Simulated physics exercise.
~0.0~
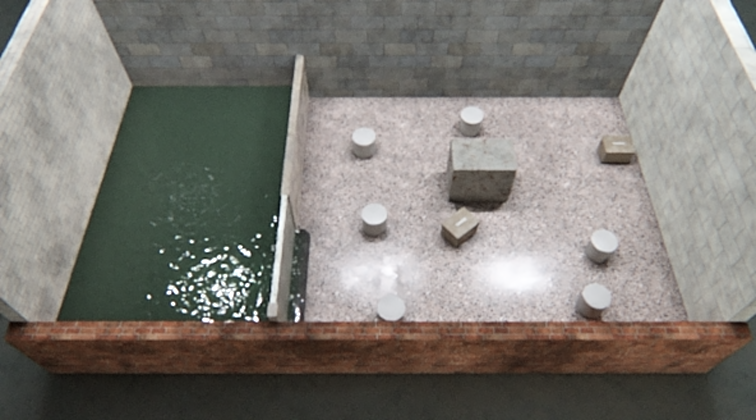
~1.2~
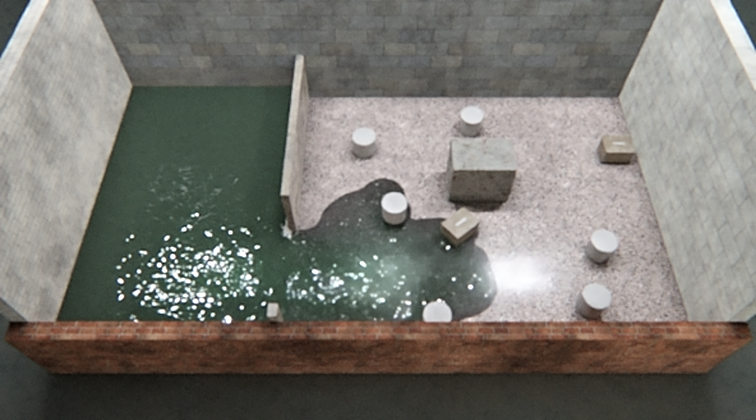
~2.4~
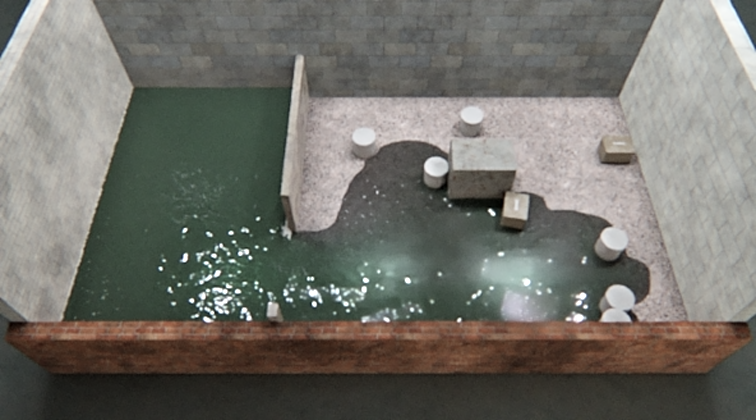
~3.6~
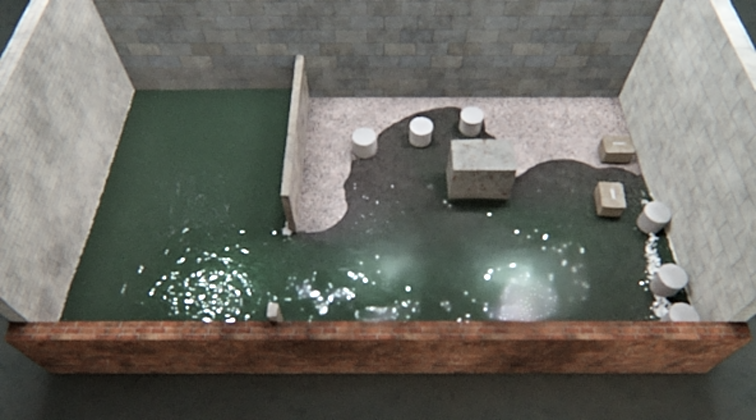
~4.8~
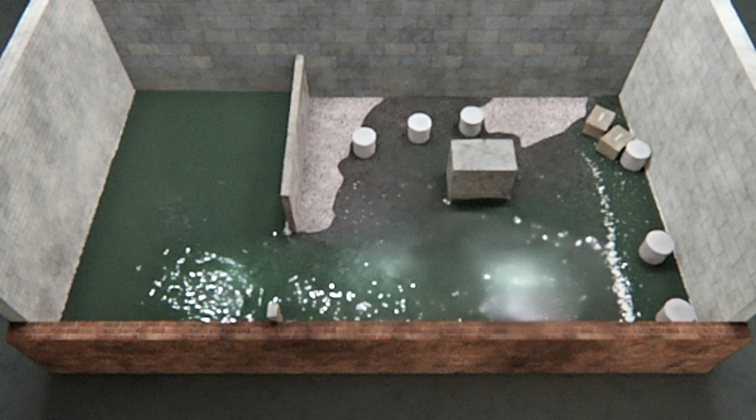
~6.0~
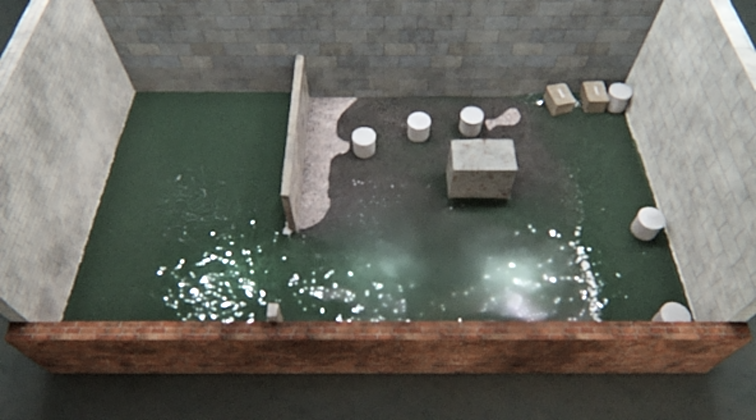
A walled enclosure of grey brick with a low reddish front wall is seen from high above, split by a partition into a pool of dark green water on the left and a dry, speckled pale floor on the right. White cylinders and two tan boxes stand around a large grey block. The near part of the partition gives way, and water spills rightward along the front. It spreads around the block, pushing several cylinders and a box toward the right wall. The flow then turns toward the back, carrying both boxes and a cylinder into the far right corner, while the block stays put and only small pale patches remain uncovered.
